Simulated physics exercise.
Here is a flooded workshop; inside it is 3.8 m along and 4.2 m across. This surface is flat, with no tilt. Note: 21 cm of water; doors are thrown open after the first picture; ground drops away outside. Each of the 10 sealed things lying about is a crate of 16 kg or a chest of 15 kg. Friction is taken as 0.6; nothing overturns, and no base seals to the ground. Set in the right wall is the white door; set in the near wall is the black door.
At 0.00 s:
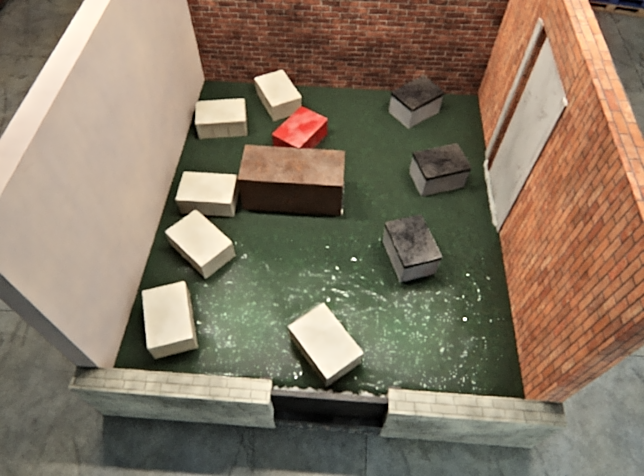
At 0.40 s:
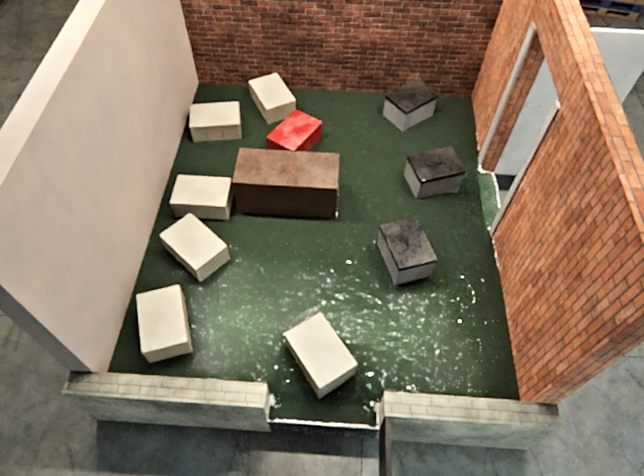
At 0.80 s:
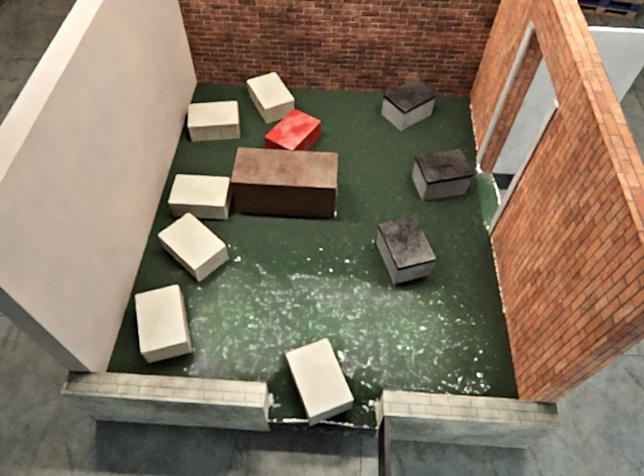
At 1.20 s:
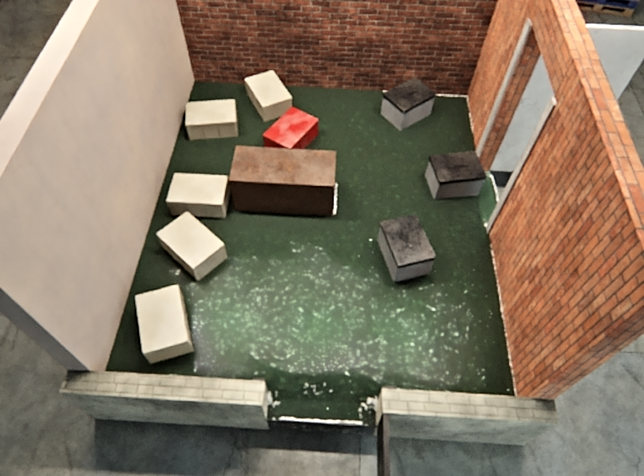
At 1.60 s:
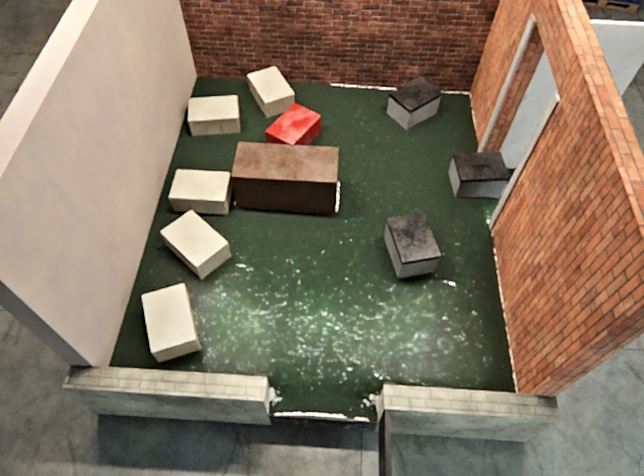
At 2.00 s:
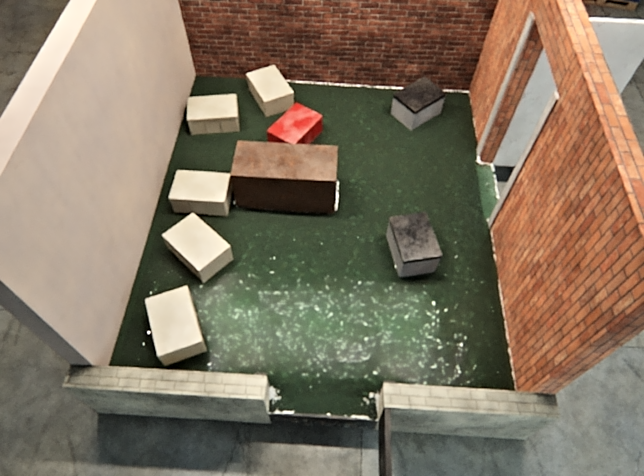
In this clip, doors open in the right and near walls of a flooded room; a cream box passes out through the near doorway, then a dark-topped box drifts out the right one, while the remaining boxes barely shift.
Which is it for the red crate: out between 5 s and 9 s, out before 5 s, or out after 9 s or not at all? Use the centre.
Out after 9 s or not at all.
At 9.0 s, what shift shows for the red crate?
Shift: About 120 cm.
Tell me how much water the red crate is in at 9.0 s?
11 cm, roughly.
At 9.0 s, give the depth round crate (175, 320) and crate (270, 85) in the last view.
Depths: Near 8 cm, then near 12 cm.
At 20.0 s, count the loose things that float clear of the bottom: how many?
I'd say 0 of them.
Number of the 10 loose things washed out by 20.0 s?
The count by then is 6.
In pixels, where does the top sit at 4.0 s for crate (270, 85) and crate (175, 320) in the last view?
Roughly (294, 90), then roughly (204, 336).
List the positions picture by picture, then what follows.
The red crate at (300, 126) floats; about 3060 L in view; 0 of 10 have shifted, in the first frame.
The red crate at (295, 129), afloat; 21 cm deep round most things; 0 of 10 have shifted, in the second frame.
The red crate at (293, 129), afloat; 21 cm deep round most things; 2 of 10 have shifted, in the third frame.
The red crate at (291, 127) floats; 20 cm deep round most things; 2 of 10 have shifted, in the fourth frame.
The red crate at (294, 123), afloat; 19 cm deep round most things; 5 of 10 have shifted, in the fifth frame.
The red crate at (295, 123) floats, 3 cm from its start; 18 cm deep round most things; 6 of 10 have shifted, in the sixth frame.
After 4.0 s the red crate is near (331, 132), 0.5 m from its start, afloat; 2 of 10 are out; 8 afloat.
After 9.0 s the red crate is near (396, 142), 1.3 m from its start, afloat; 3 of 10 are out; 7 afloat.
After 16.0 s the red crate has gone out (at 12.5 s); 6 of 10 are out; 4 afloat.
After 20.0 s the red crate has gone out (at 12.5 s); 6 of 10 are out; 0 afloat.
